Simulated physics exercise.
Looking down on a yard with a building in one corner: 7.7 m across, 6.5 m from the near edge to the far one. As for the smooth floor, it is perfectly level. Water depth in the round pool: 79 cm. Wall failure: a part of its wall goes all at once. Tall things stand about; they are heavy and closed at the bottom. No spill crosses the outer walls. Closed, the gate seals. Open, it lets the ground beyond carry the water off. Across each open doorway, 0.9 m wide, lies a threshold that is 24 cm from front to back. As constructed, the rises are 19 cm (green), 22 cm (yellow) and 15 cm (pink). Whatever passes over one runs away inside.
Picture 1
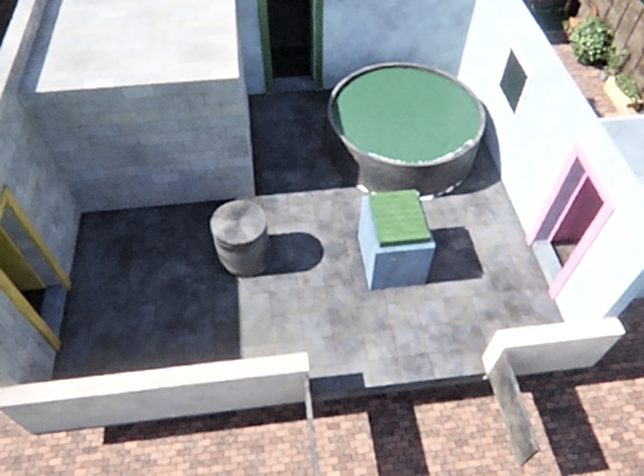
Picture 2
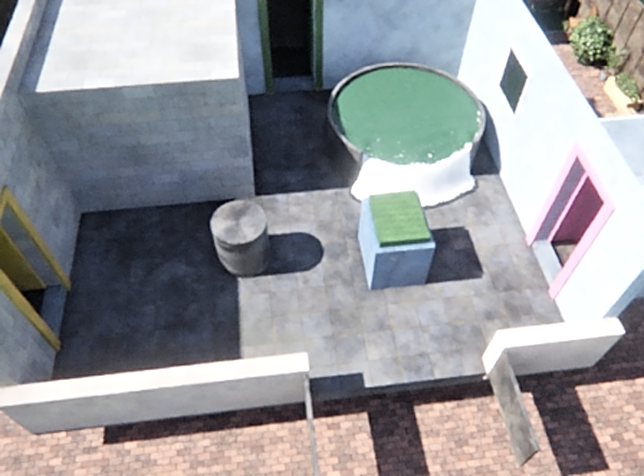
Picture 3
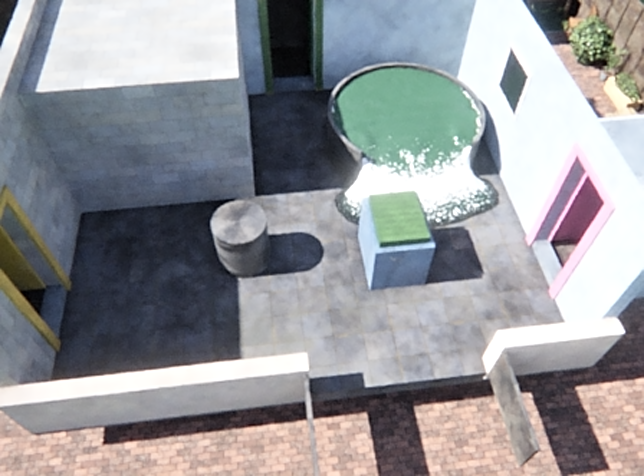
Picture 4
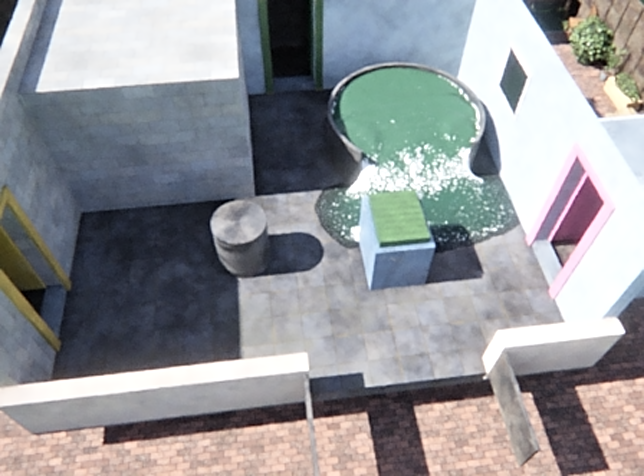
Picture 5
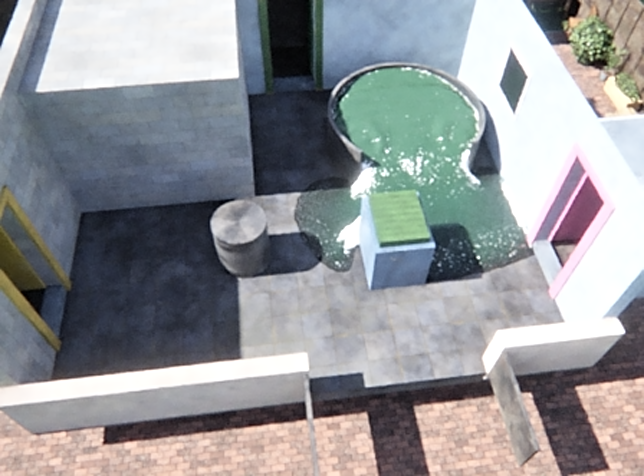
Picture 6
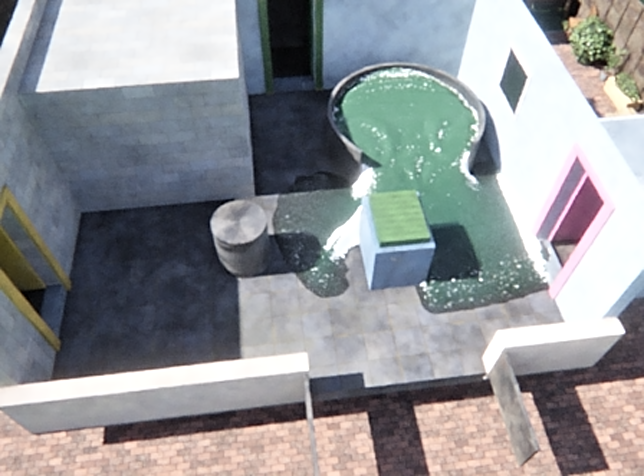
A round pool's front wall bursts and green water spreads across the yard around a block.
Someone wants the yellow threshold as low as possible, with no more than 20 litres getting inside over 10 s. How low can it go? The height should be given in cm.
Around 14.5 cm would do.
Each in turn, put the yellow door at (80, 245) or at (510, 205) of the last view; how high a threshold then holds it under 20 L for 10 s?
You'd want roughly 15 cm there first, then roughly 18 cm.
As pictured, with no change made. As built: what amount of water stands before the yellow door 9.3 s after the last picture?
It comes to about 11.0 centimetres deep.
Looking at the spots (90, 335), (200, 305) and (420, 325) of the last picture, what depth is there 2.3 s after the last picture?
Roughly 0, then 1, then 18 cm.
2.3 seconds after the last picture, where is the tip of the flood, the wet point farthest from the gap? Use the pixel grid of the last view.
Lab note: Front tip approx. (47, 408).
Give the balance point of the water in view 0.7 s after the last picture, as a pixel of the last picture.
About (410, 181).
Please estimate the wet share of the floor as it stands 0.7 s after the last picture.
Around 40 per cent of the free floor.
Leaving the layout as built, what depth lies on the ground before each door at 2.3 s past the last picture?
In cm: Green 0, yellow 0, pink 33.
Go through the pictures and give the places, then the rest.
The first picture shows the round pool at (405, 113) is whole and still, 79 cm deep; the yellow door at (36, 281) is dry.
In the second picture, the front is at (473, 187), 0.3 m from the gap at a hidden place; 0.5 m2 of floor is wet, 79 cm left at the back.
In the third picture, the gap is at a hidden place, the front 0.8 m out at (493, 203); the back of the round pool holds 79 cm.
In the fourth picture, the front is at (350, 244), 1.3 m from the gap at a hidden place; 3.8 m2 of floor is wet, 79 cm left at the back.
In the fifth picture, water pours out at a hidden place and has run 1.9 m, to (533, 249); about 9 cm deep outside, 78 cm at the back.
In the sixth picture, water pours out at a hidden place and has run 2.5 m, to (549, 285); about 7 cm deep outside, 71 cm at the back; the yellow door at (36, 281), 6.2 m from the gap, is still 3.6 m from the nearest water.
Then, 0.7 s after the last picture water covers 40 % of the floor, deepest (56 cm) near (393, 229); it has not reached the yellow door.
Then, 2.3 s after the last picture water covers 70 % of the floor, deepest (40 cm) near (541, 339); it has not reached the yellow door.
Then, 9.3 s after the last picture water covers 95 % of the floor, deepest (16 cm) near (341, 180); 11 cm at the yellow door, 0 litres in over its 22 cm threshold.
At the yellow door as built, the water peaked near 22 cm, 5.3 s after the last picture.
With a threshold of 12 cm, 45 litres would have come in within the 10 s; with 16.5 cm, 9 litres. So under 20 litres takes about 14.5 cm.
